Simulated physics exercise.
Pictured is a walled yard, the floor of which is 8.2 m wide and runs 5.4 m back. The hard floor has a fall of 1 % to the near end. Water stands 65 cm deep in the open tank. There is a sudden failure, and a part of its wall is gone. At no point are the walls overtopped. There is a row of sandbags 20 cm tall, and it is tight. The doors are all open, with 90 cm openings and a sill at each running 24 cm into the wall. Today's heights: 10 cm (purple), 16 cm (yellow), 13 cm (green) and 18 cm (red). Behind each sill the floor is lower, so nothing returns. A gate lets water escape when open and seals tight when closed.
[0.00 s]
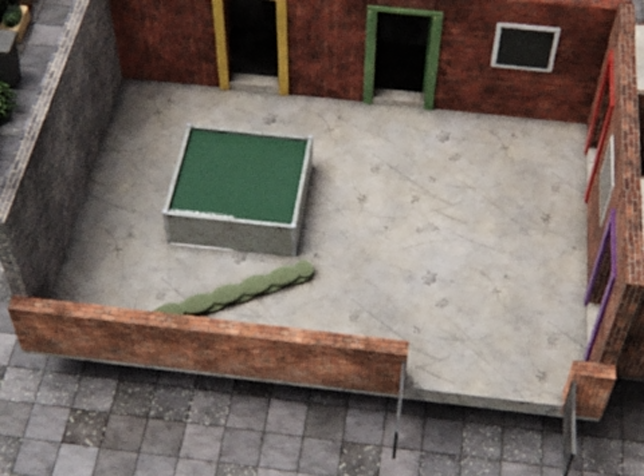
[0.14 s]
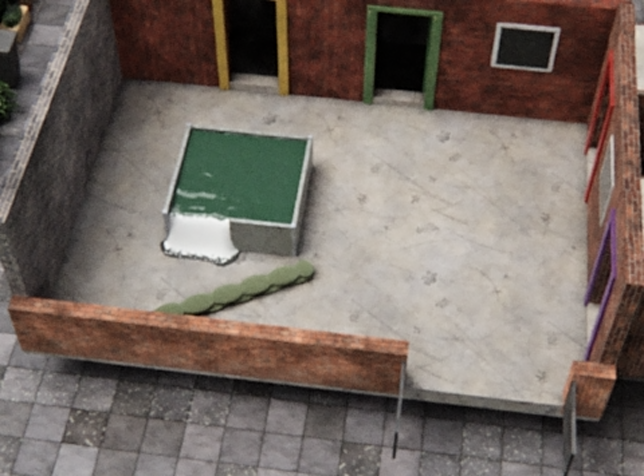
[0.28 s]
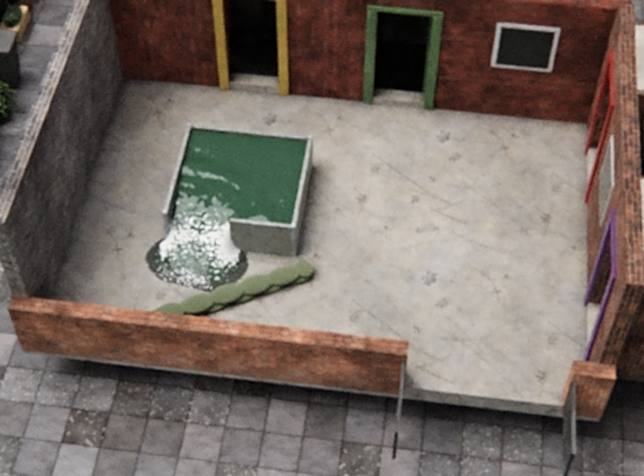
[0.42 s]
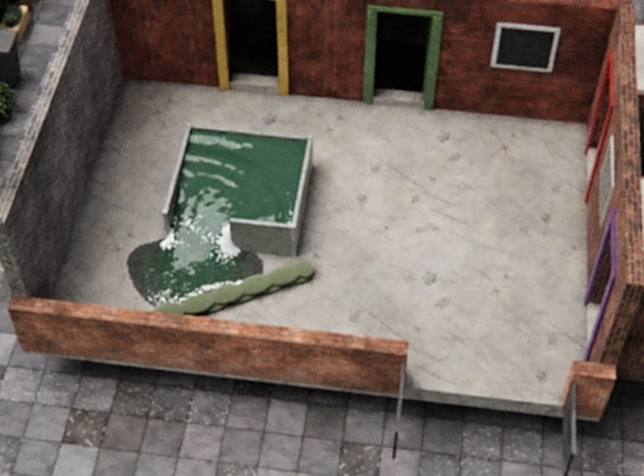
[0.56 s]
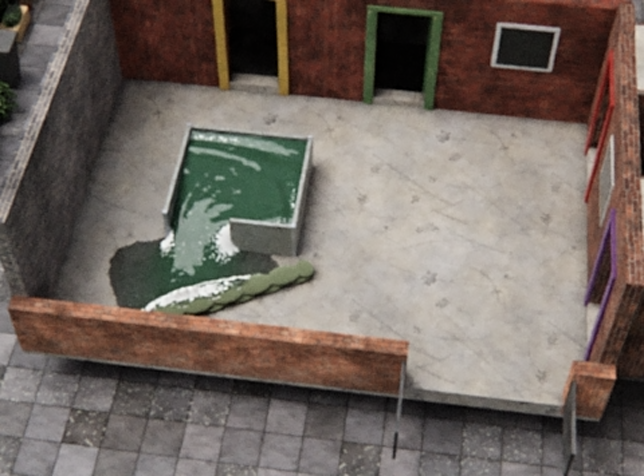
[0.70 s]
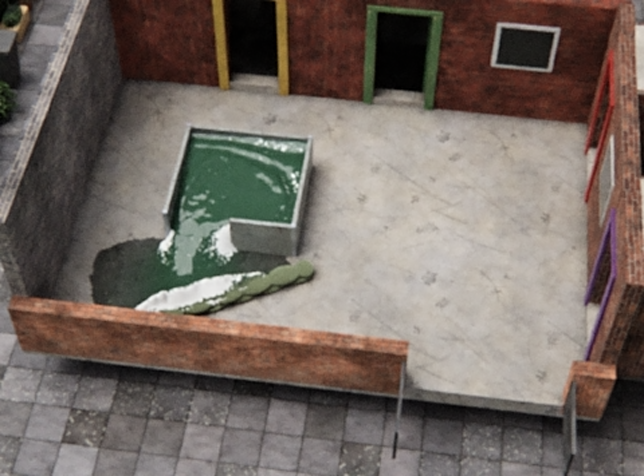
Green water bursts from the tank's broken front corner, reaches the sandbags and spreads left.
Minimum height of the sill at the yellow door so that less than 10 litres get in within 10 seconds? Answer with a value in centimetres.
Roughly 6.5 cm.
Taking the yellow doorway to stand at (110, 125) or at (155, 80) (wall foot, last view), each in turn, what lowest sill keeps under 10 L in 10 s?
About 11.0 cm, then about 15 cm.
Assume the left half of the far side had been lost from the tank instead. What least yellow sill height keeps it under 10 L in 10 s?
At least roughly 35 centimetres tall.
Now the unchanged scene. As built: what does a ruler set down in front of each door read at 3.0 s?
Door by door, in centimetres - purple 0, yellow 0, green 0, red 0.
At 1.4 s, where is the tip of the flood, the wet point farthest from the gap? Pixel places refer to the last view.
The farthest wet point is roughly at (40, 330) in the last view.
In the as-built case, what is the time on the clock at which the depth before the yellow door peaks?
Around 7.0 seconds.
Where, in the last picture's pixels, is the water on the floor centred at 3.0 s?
Around (191, 250).
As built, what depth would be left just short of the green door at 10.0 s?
About 2.5 cm.
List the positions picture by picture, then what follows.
The open tank at (240, 177) is whole and still, 65 cm deep; the yellow door at (252, 49) is dry, in the first picture.
Water pours out at (201, 236) and has run 0.3 m, to (177, 254); about 5 cm deep outside, 65 cm at the back, in the second picture.
The front is at (200, 285), 0.8 m from the gap at (201, 236); 0.9 m2 of floor is wet, 65 cm left at the back, in the third picture.
The front is at (171, 308), 1.3 m from the gap at (201, 237); 1.7 m2 of floor is wet, 64 cm left at the back, in the fourth picture.
Water pours out at (201, 236) and has run 1.5 m, to a hidden place; about 8 cm deep outside, 59 cm at the back, in the fifth picture.
Water pours out at (201, 236) and has run 1.9 m, to a hidden place; about 8 cm deep outside, 56 cm at the back; the yellow door at (252, 49), 3.5 m from the gap, is still 3.6 m from the nearest water, in the sixth picture.
After 1.4 s water covers 15 % of the floor, deepest (58 cm) near (40, 330); it has not reached the yellow door.
After 3.0 s water covers 35 % of the floor, deepest (37 cm) near (47, 310); it has not reached the yellow door.
After 10.0 s water covers 95 % of the floor, deepest (12 cm) near (40, 330); 7 cm at the yellow door, 0 litres in over its 16 cm sill.
At the yellow door as built, the water arrived by 3.8 s and peaked near 9 cm at 6.8 s.
With a sill of 6 cm, 13 litres would have come in within the 10 s; with 7 cm, 7 litres. So under 10 litres takes about 6.5 cm.
